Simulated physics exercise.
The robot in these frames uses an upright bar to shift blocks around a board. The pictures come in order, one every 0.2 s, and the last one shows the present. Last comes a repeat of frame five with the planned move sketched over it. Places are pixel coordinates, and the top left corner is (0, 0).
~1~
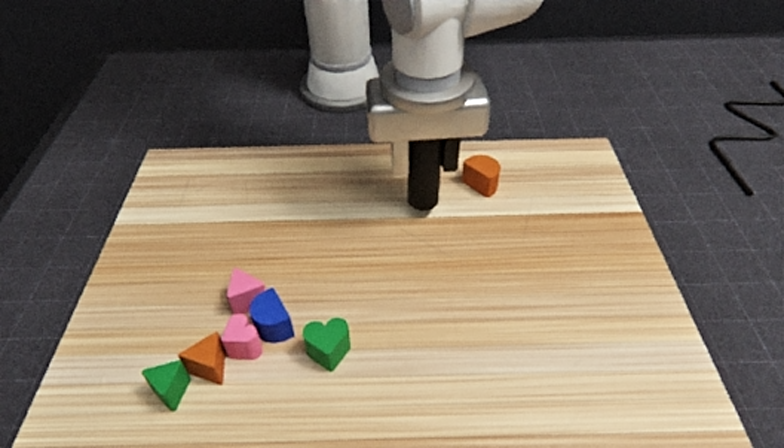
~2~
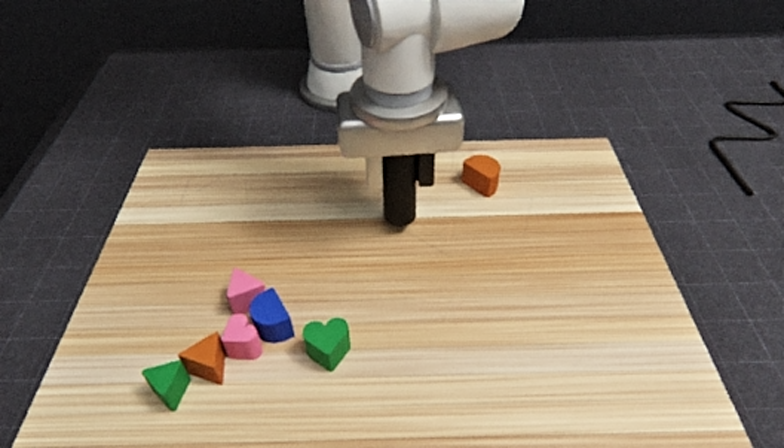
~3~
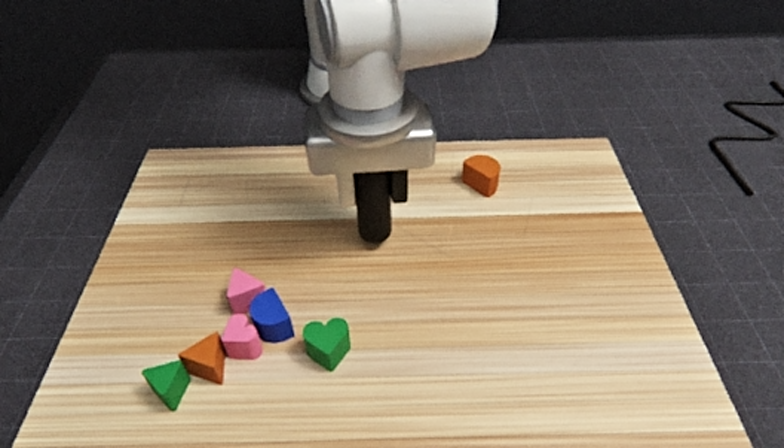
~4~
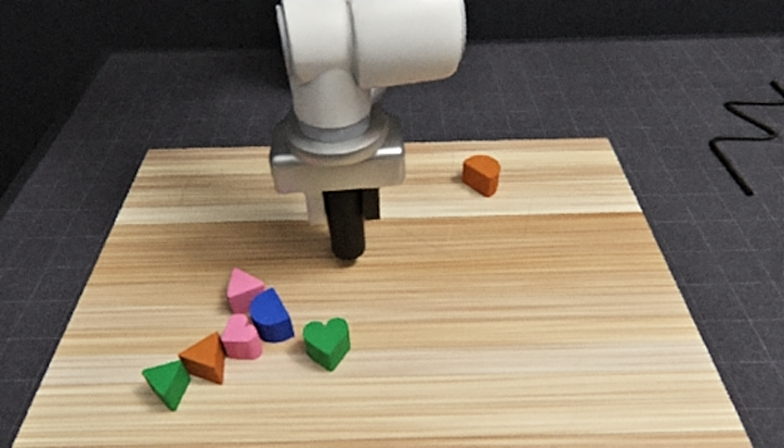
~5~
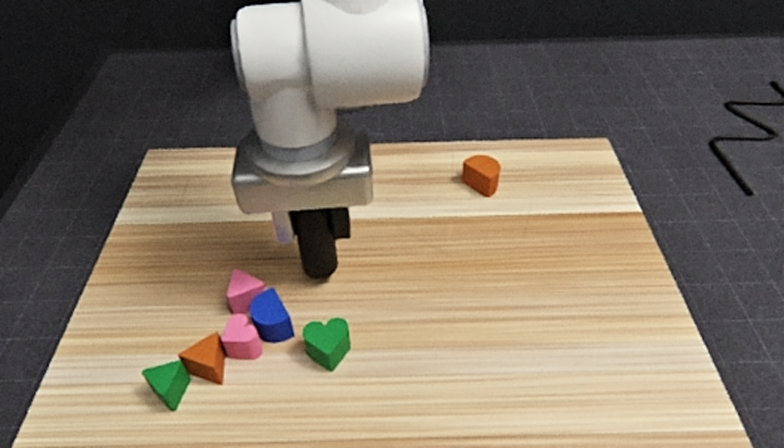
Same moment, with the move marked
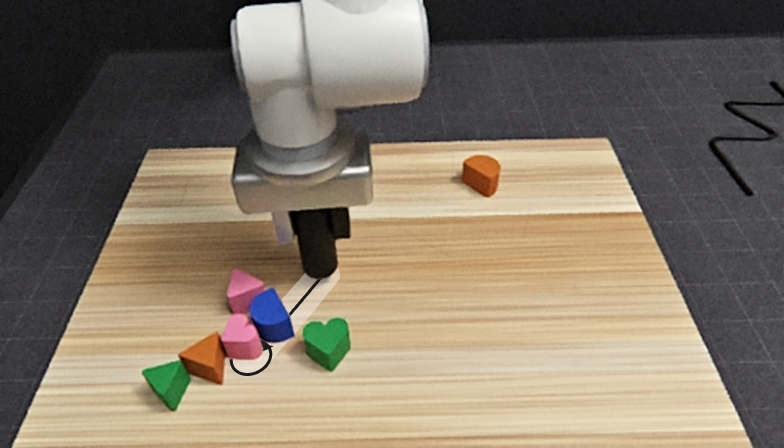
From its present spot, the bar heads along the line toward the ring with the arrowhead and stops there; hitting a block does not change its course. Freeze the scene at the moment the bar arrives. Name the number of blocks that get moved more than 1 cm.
At least three of them.
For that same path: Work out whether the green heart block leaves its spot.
That block stays.
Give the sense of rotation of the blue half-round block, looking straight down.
From the top, the block rotates counterclockwise.
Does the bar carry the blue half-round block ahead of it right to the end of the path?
Short answer: Yes.
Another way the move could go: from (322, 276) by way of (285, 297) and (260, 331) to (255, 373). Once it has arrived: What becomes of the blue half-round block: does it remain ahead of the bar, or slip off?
The blue half-round block won't leave the front of the bar.
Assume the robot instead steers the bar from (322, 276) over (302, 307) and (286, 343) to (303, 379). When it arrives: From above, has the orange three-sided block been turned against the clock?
I believe not.
The drawn path runs in a line from (322, 276) to (251, 357).
On the path given first. One third of the way, bar (298, 292); nothing pushed yet.
Two thirds of the way, bar (274, 319); orange three-sided block (193, 354); pink heart block (221, 354); blue half-round block (247, 334), turned 15° anticlockwise.
At the end, bar (247, 347); green three-sided block (155, 379), turned 15° anticlockwise; orange three-sided block (185, 355), turned 30° clockwise; pink heart block (194, 391), turned 15° anticlockwise; blue half-round block (219, 366), turned 25° anticlockwise; green heart block not moved.
